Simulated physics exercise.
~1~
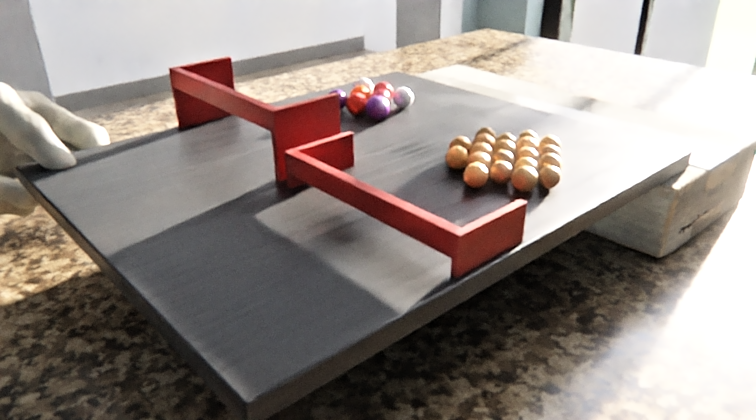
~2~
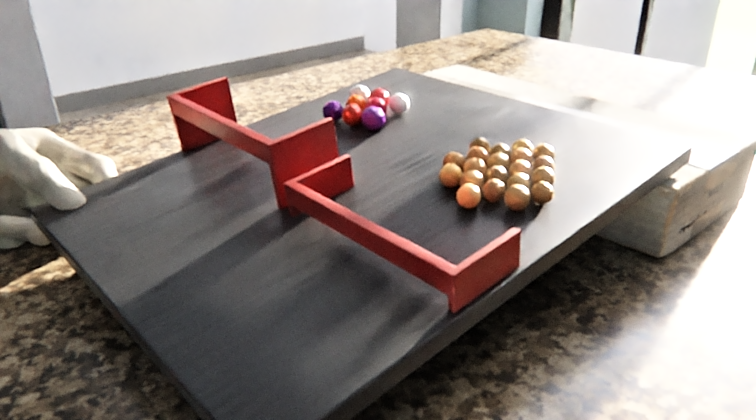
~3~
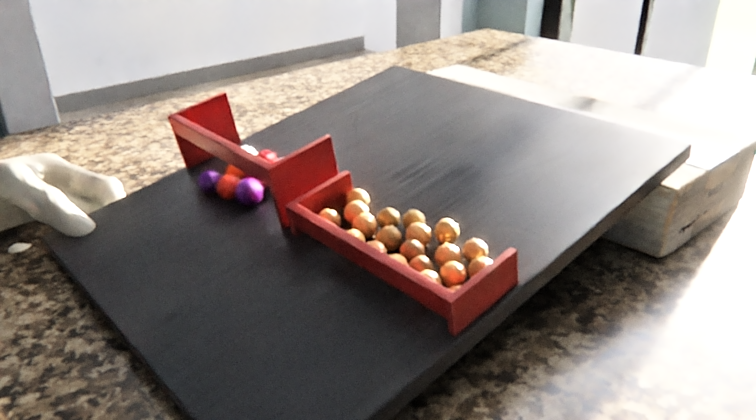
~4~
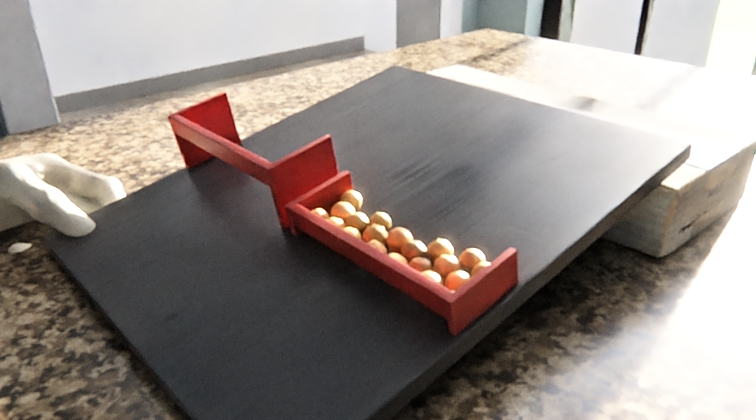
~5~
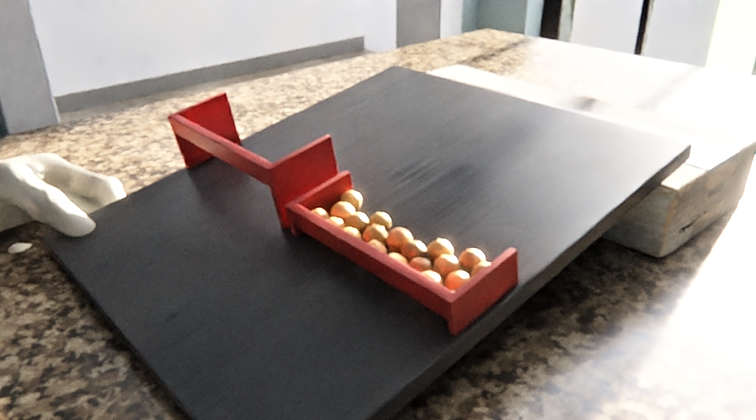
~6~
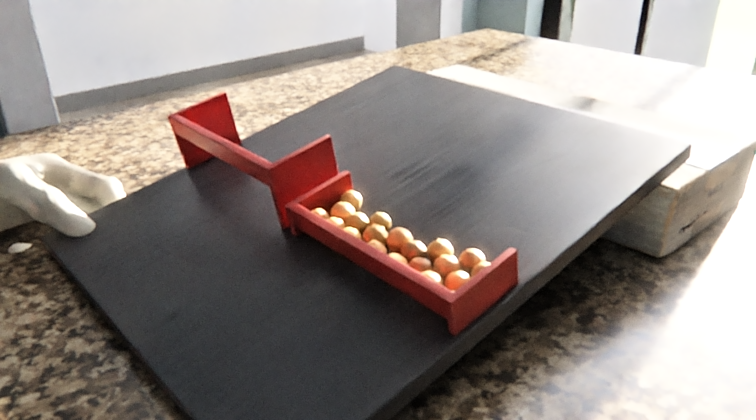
A hand lowers the board; purple and red balls roll under one bar, orange ones stay.
